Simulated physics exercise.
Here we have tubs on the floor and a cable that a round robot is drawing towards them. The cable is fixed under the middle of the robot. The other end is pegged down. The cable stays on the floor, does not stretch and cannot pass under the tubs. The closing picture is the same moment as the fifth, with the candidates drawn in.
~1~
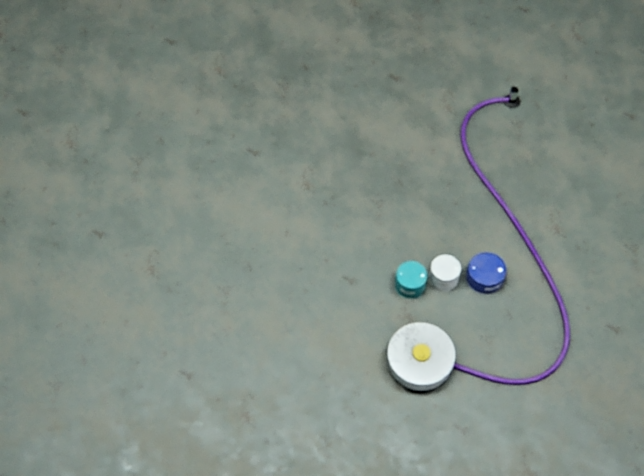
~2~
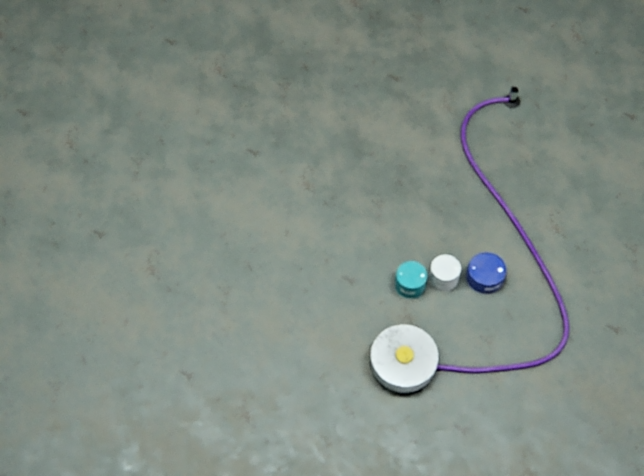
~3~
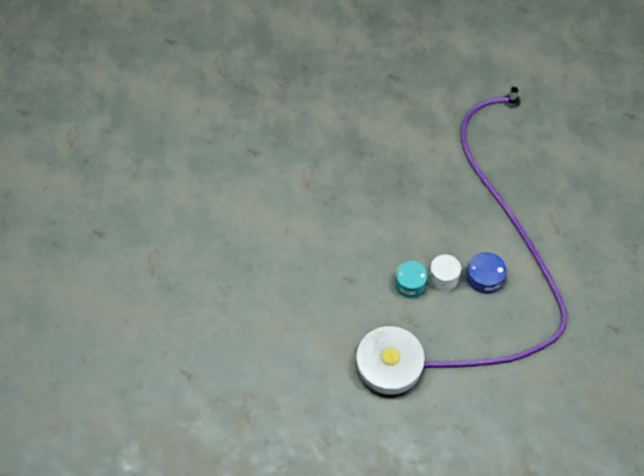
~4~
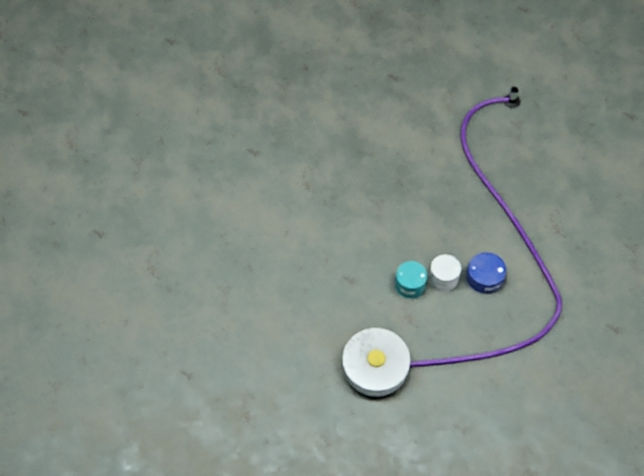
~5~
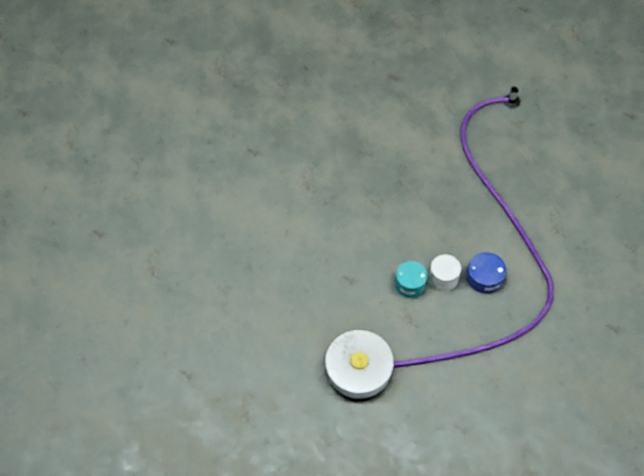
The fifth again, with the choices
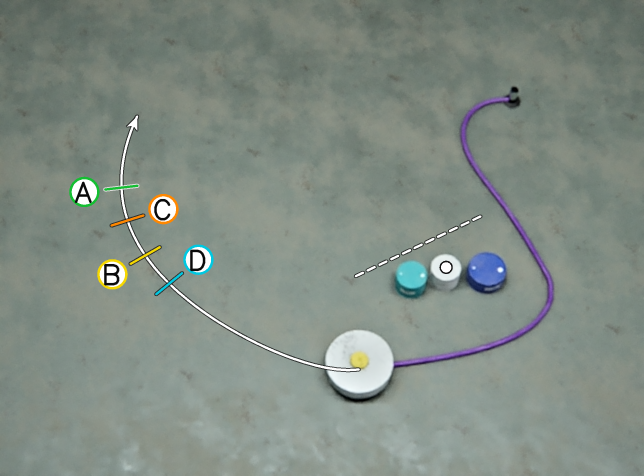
White round robot sliding left across a mottled floor, pulling a pegged purple cable below turquoise, white and blue tubs.
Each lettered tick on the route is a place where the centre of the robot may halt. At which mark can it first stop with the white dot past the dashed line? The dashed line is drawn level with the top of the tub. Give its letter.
The dot is across by B.
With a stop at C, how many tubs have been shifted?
Three.
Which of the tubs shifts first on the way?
The blue tub.
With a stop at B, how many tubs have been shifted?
Three.
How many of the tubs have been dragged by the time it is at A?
By then, three.
On the marked copy, A at (121, 188); B at (145, 255); C at (128, 221); D at (169, 284); the dashed line at (419, 246); the route from (359, 370) via (166, 280) to (137, 116); the white dot at (446, 267).
Taking B. A third of the way, robot (269, 345); white tub (445, 273).
Two thirds of the way, robot (192, 299); white tub (443, 272); blue tub (462, 251).
When it is over, robot (144, 250); white tub (409, 242); turquoise tub (381, 248); blue tub (432, 223); the dot on the white tub is over the dashed line.
As for the rest, A does it too, but is farther than needed; C does it too, but is farther than needed; D leaves the dotted tub short, at (425, 258).
